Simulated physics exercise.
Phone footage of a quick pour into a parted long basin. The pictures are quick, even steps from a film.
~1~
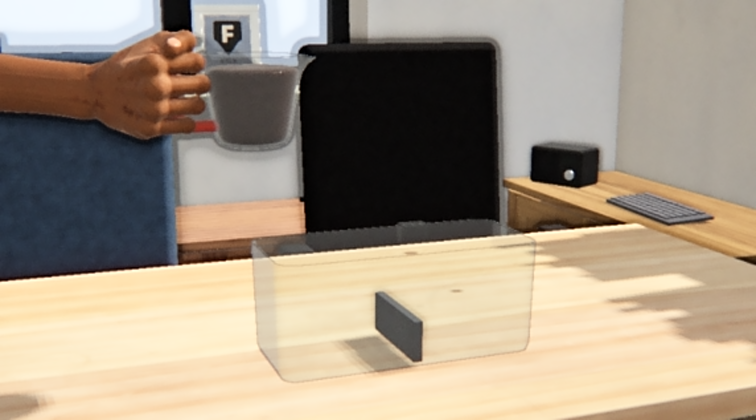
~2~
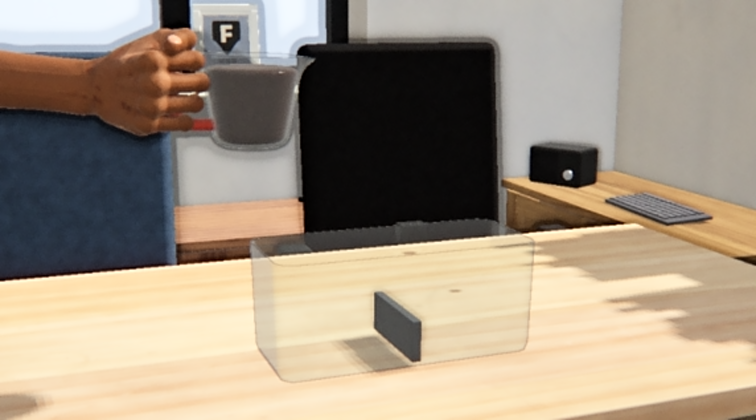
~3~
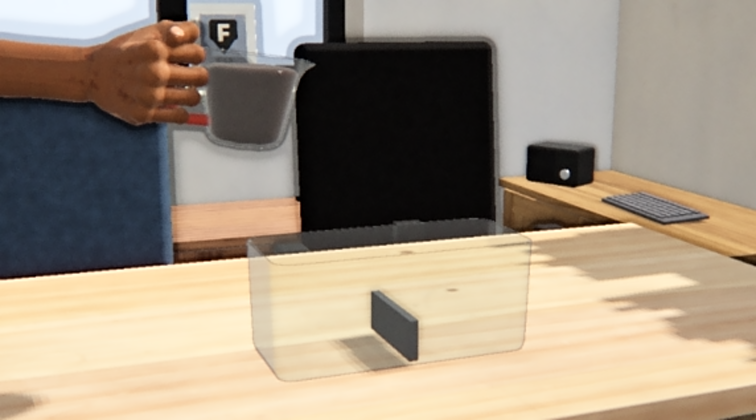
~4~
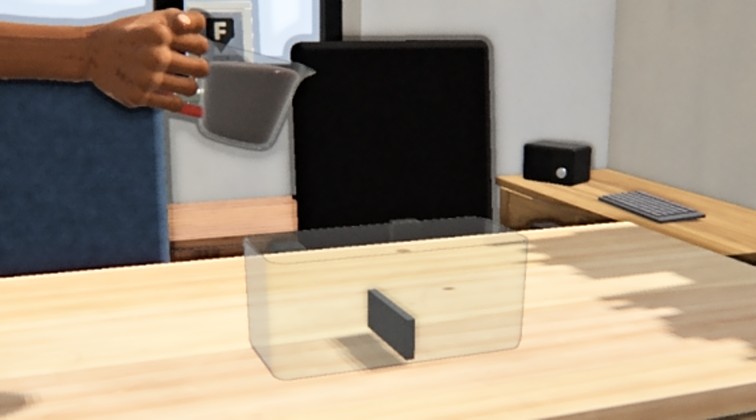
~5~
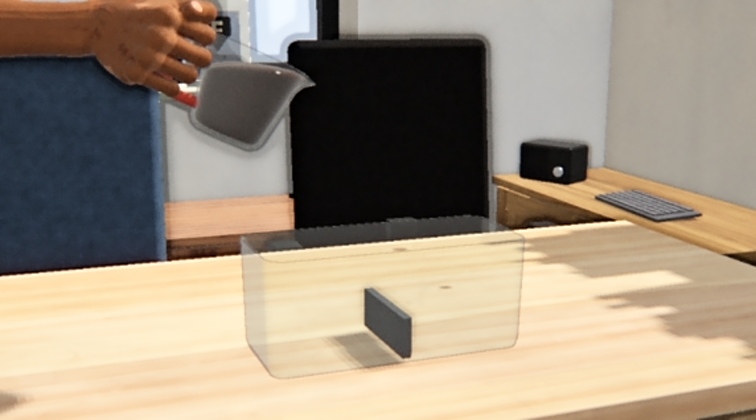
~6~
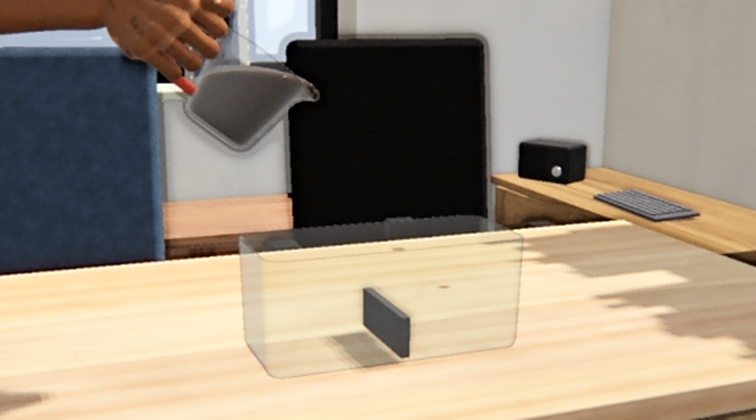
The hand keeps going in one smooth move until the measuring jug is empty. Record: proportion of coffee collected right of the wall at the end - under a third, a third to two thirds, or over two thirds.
Seems the share right of the wall never gets to a third.
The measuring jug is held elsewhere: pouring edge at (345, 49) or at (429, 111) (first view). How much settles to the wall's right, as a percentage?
It comes out at around 30 percent and then around 90 percent.
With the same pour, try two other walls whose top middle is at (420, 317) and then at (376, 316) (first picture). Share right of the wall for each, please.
Estimated: 15 % first, 30 % second.
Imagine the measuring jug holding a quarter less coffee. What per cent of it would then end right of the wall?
10 per cent.
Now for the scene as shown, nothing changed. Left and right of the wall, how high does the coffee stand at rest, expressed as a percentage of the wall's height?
Left of the wall 40 %, right of the wall 0 %.
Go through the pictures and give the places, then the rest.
In the first picture, it leans 0°; its right rim is at (314, 56); the coffee meets the walls at (204, 70) and (296, 67); the long basin's rim runs from (263, 254) to (513, 232); the wall's top is at (398, 307).
In the second picture, it leans 2°; its right rim is at (314, 58); the coffee meets the walls at (203, 69) and (296, 68).
In the third picture, it leans 7°; its right rim is at (314, 63); the coffee meets the walls at (205, 66) and (295, 69).
In the fourth picture, it leans 15°; its right rim is at (315, 71); the coffee meets the walls at (204, 65) and (297, 71).
In the fifth picture, it leans 25°; its right rim is at (315, 83); the coffee meets the walls at (204, 69) and (302, 74).
In the sixth picture, it leans 38°; its right rim is at (313, 99); the coffee meets the walls at (201, 80) and (302, 86); 3 per cent is over the edge.
A moment on, the measuring jug is tipped right over and 25 per cent is still to pour, 37 is left of the wall and 0 right of it.
Next, the measuring jug is tipped right over and 0 per cent is still to pour, 89 is left of the wall and 1 right of it.
Then the measuring jug is tipped right over and 0 per cent is still to pour, 88 is left of the wall and 6 right of it.
Later the measuring jug is tipped right over and 0 per cent is still to pour, 88 is left of the wall and 6 right of it.
In the end 88 per cent lies left of the wall, 6 right of it and 6 outside.
